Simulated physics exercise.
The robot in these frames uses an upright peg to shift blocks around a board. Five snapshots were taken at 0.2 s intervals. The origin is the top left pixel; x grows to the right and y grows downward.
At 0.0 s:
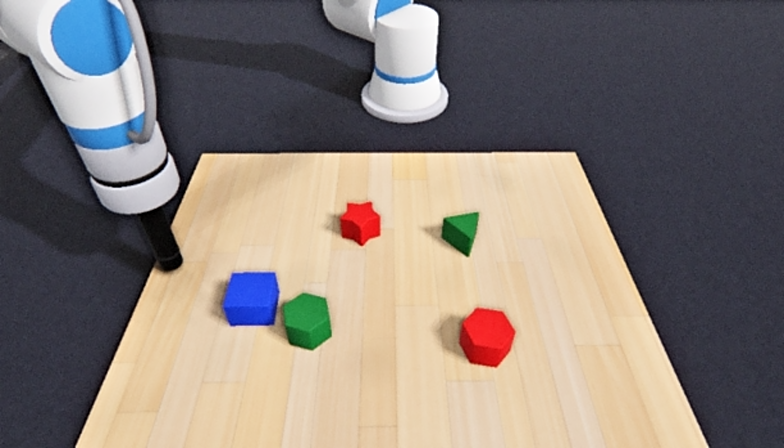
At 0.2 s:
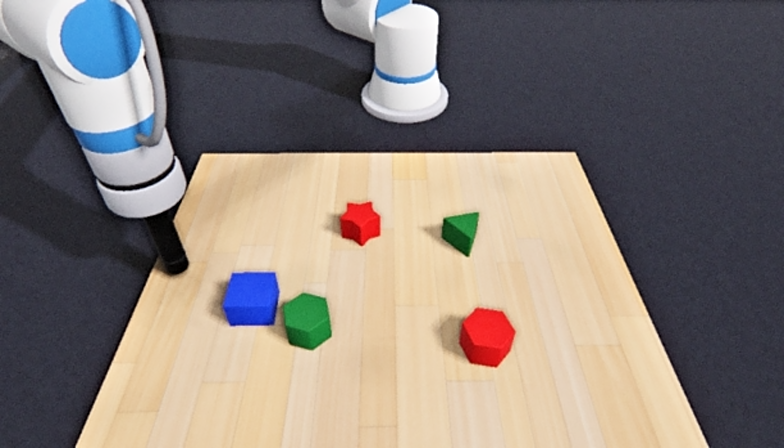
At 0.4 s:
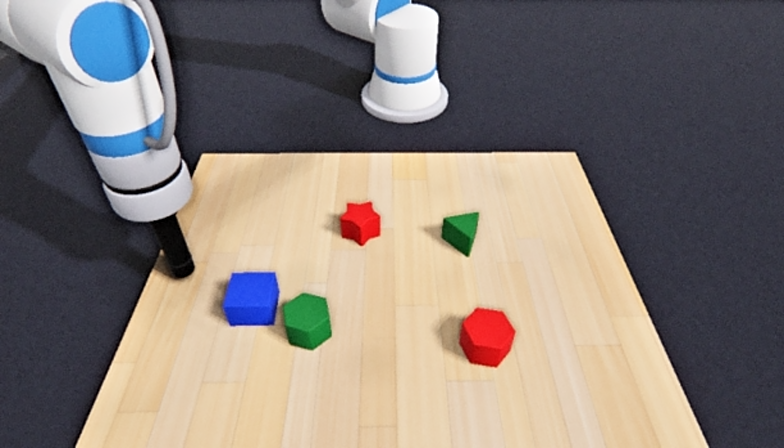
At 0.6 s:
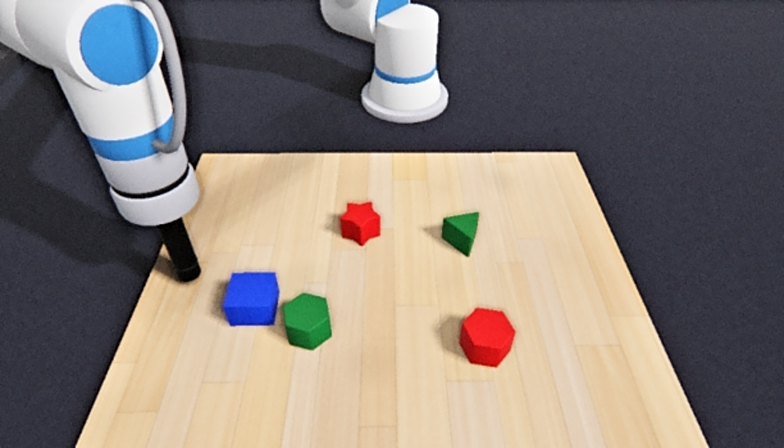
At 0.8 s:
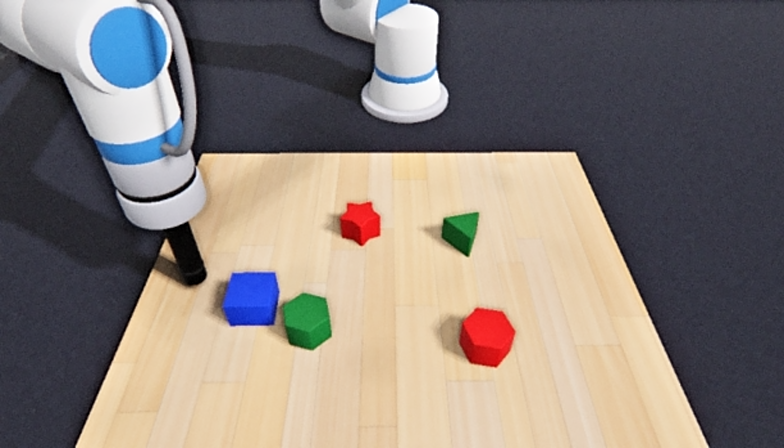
On a light wooden board with five red, green and blue blocks, a robot arm's black peg crept a little right and toward the viewer, nearing the blue block, while all the blocks stayed still.
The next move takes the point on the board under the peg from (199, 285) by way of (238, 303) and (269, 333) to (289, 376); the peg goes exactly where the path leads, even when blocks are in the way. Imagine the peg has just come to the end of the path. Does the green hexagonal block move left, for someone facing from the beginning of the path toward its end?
Short answer: Yes.
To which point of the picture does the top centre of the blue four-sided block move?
Answer: (320, 337).
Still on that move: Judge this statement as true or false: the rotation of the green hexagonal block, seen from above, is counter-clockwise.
My answer: True.
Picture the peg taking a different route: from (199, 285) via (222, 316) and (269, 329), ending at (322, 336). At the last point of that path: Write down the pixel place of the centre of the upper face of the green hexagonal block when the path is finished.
(355, 314)
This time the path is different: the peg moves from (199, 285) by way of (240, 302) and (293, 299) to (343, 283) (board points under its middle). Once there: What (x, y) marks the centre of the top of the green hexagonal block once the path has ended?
The centre of its top face lies at (335, 334).
On the path given first. One third of the way, peg at (237, 297); blue four-sided block at (264, 293).
Two thirds of the way, peg at (268, 327); blue four-sided block at (299, 321); green hexagonal block at (345, 324), turned 40° anticlockwise.
At the end, peg at (287, 369); blue four-sided block at (320, 337), turned 15° anticlockwise; green hexagonal block at (366, 324), turned 65° anticlockwise.
